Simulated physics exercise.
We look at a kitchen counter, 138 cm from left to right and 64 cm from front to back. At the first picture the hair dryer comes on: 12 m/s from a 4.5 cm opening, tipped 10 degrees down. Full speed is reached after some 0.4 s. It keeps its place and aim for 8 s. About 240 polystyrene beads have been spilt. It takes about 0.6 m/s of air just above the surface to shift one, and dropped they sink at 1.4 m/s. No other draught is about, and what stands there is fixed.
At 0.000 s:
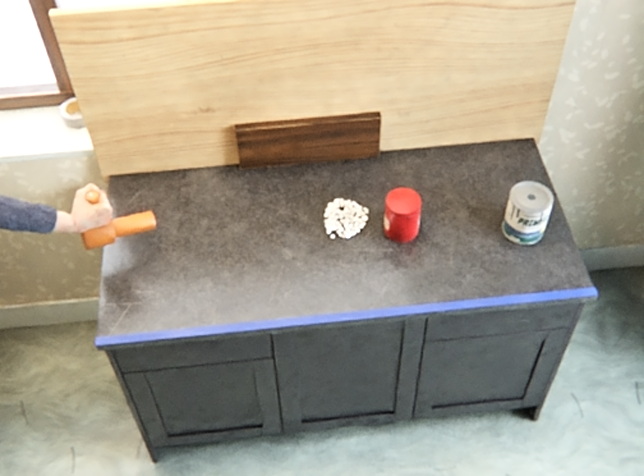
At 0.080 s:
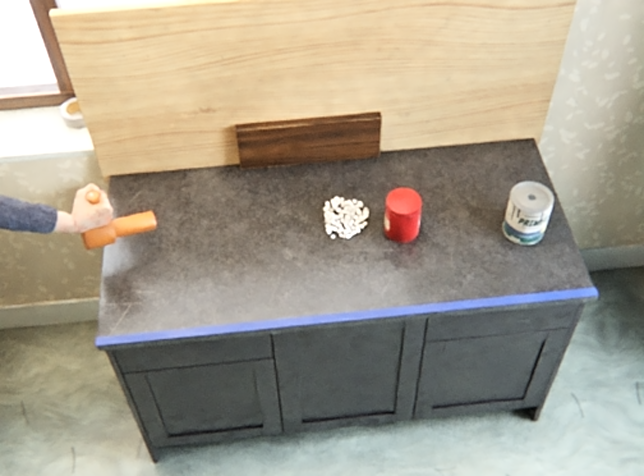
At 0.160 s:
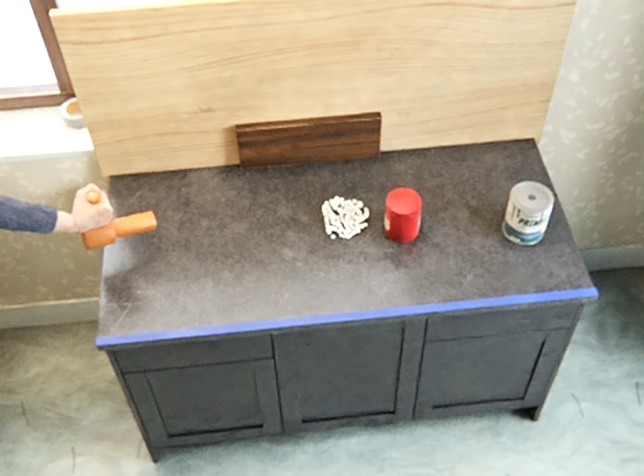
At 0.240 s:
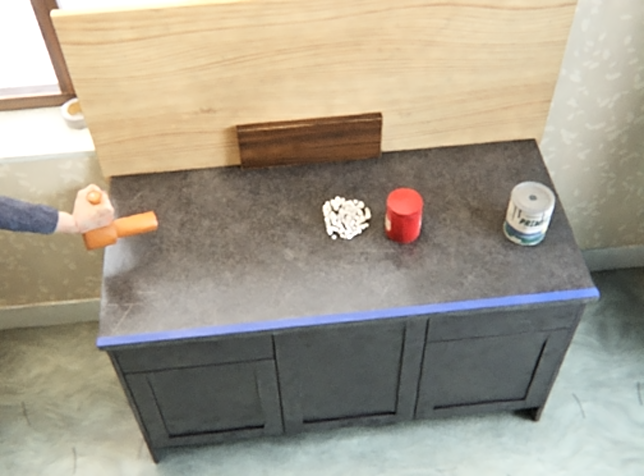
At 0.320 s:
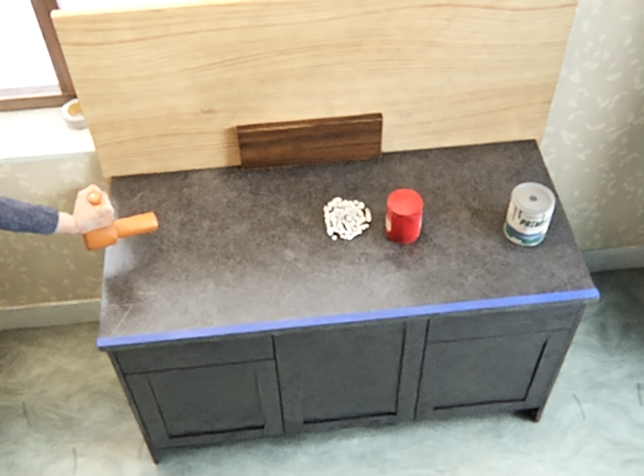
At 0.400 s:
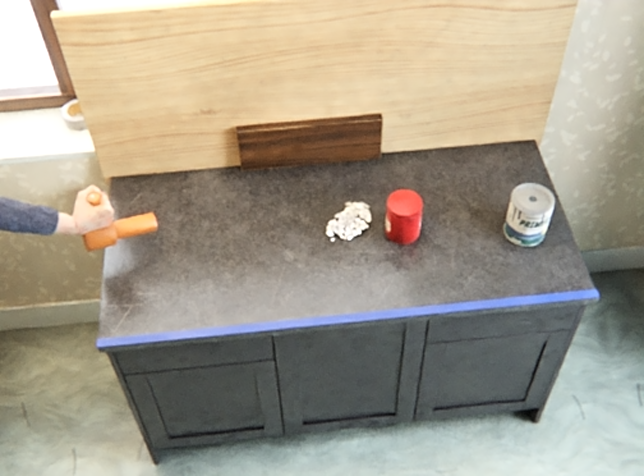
On a dark kitchen counter, a hand at the left held an orange hair dryer toward a pile of white beads, which stayed still at first, then some shifted slightly right, toward a red container.
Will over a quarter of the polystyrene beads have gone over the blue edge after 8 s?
As for a quarter going over the blue edge: No.
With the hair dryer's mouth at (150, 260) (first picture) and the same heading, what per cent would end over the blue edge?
It would be near 10 %.
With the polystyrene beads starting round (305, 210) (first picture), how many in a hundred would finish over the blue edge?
Then about 0 %.
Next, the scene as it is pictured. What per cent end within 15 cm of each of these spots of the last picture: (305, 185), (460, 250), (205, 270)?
In turn about 0 %, 15 %, 0 %.
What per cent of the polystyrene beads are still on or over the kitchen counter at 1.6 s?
Some 50 per cent.
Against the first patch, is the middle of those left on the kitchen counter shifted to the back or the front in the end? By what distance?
To the front, by about 25 cm.
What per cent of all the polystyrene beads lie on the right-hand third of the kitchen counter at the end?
About 15 %.
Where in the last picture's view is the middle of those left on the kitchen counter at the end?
Around (447, 275).
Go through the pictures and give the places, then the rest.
In the first frame, the middle of the polystyrene beads is near (345, 215), none has stirred yet and the mouth of the hair dryer is at (153, 220).
In the second frame, the middle of the polystyrene beads is near (347, 217), none has stirred yet and the blue edge is centred on (351, 320).
In the third frame, the middle of the polystyrene beads is near (347, 217), none has stirred yet, the top of a jar is at (404, 201) and the top of a board is at (309, 121).
In the fourth frame, the middle of the polystyrene beads is near (347, 217) and none has stirred yet.
In the fifth frame, the middle of the polystyrene beads is near (348, 218) and none has stirred yet.
In the sixth frame, the middle of the polystyrene beads is near (353, 219), the farthest in sight from the hair dryer is at (367, 207) and about 30 % have left their places.
After 1.6 s, 0 % are over the blue edge; the middle of those still in play is near (390, 242); 39 % have settled or left.
After 2.6 s, 0 % are over the blue edge; the middle of those still in play is near (420, 277); 77 % have settled or left.
After 4.4 s, 0 % are over the blue edge; the middle of those still in play is near (442, 278); 78 % have settled or left.
After 8.0 s, at the end, 0 % are over the blue edge; the middle of those still in play is near (447, 275).
